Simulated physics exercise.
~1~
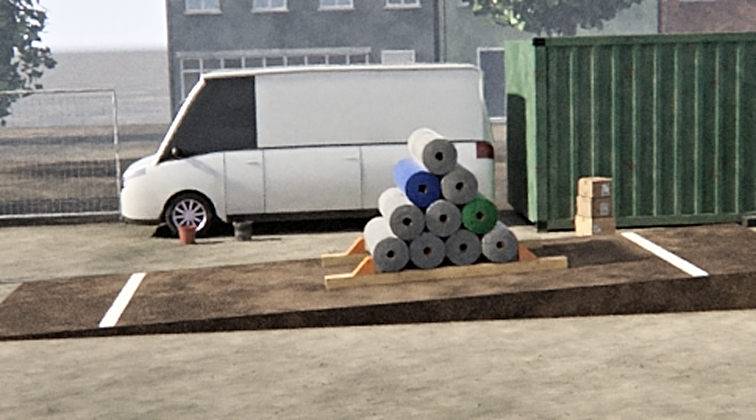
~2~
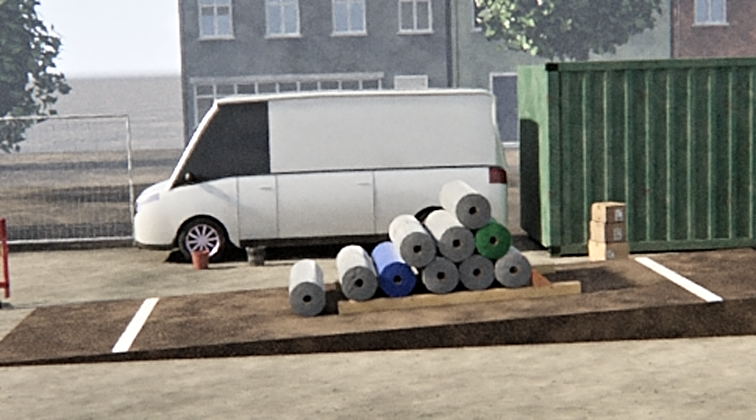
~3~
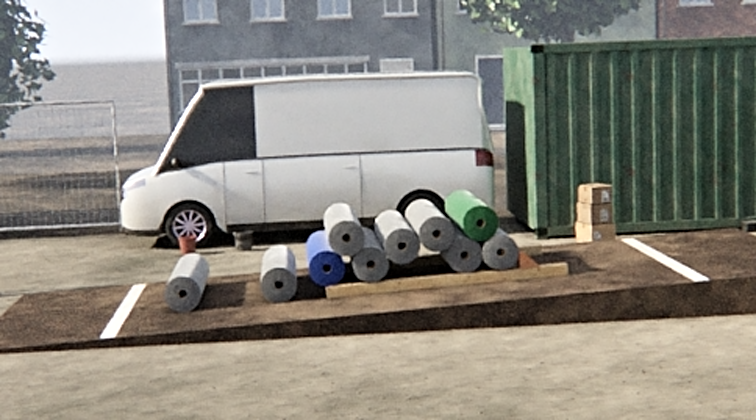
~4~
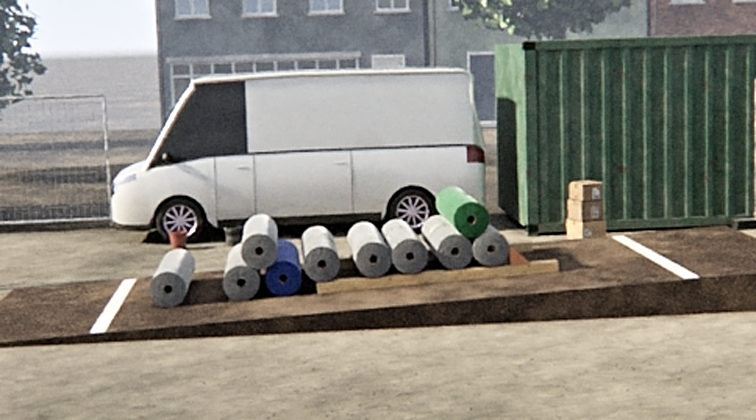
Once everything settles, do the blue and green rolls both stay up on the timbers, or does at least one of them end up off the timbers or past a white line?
At least one leaves the timbers, as the blue roll ends on the soil short of the left white line. The green roll stays up at the right end, resting on other rolls over the timbers.
